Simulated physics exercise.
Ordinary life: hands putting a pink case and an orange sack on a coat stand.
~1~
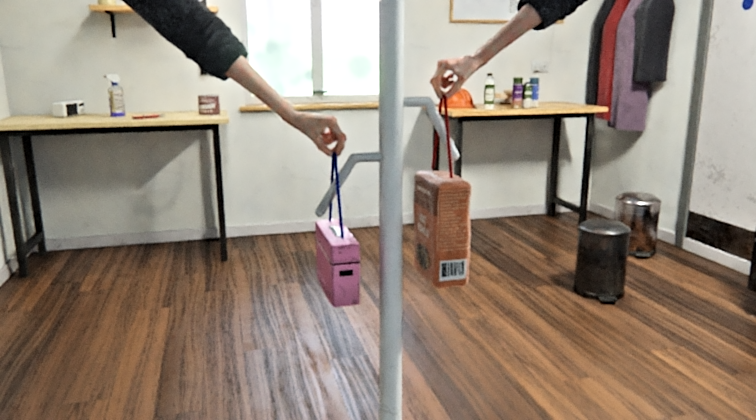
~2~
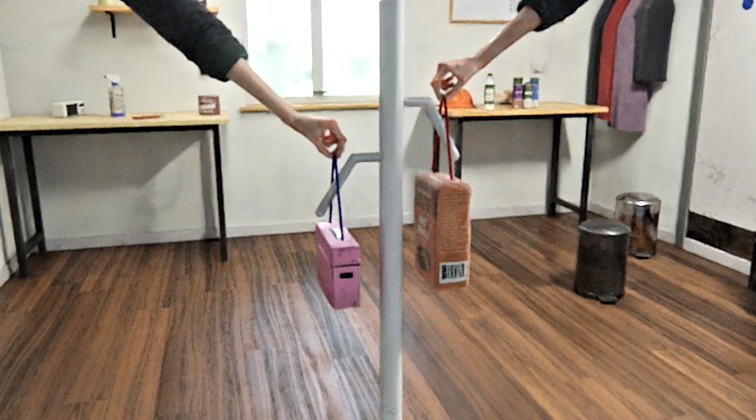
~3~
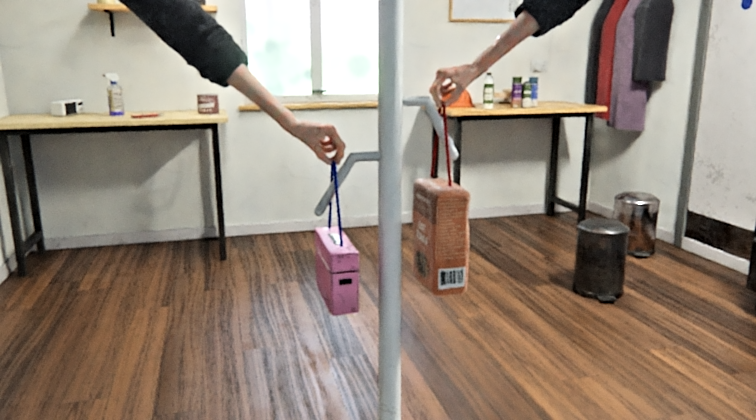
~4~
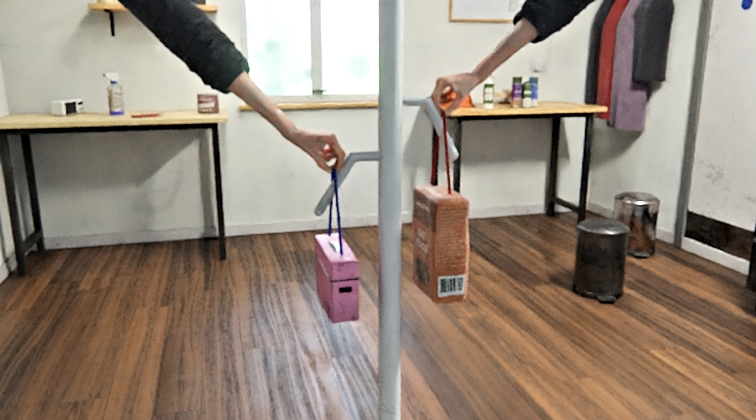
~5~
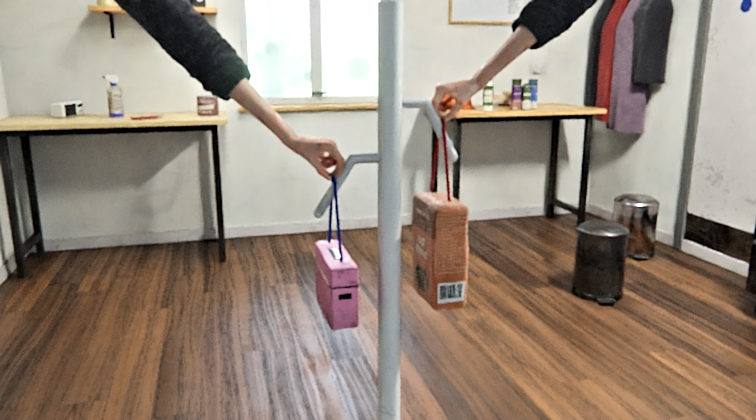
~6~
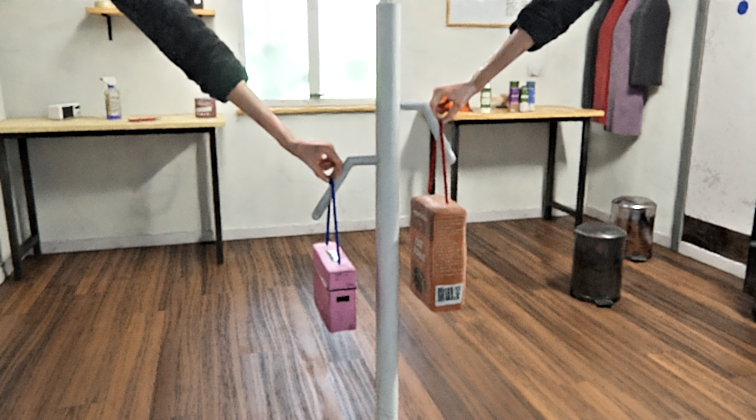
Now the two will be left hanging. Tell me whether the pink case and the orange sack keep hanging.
One by one: The pink case comes off, the orange sack comes off.
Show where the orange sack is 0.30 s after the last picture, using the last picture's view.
Estimated pixel: (435, 345).
Then, 0.30 s after the last picture, pink case falling near (335, 380); orange sack falling near (434, 345).
Then, 0.58 s after the last picture, pink case on the floor; orange sack on the floor near (419, 402).
Then, 0.86 s after the last picture, pink case on the floor; orange sack on the floor near (413, 392).
At rest, pink case on the floor; orange sack on the floor near (412, 394). The pink case slips off its peg and the orange sack drops to the floor.
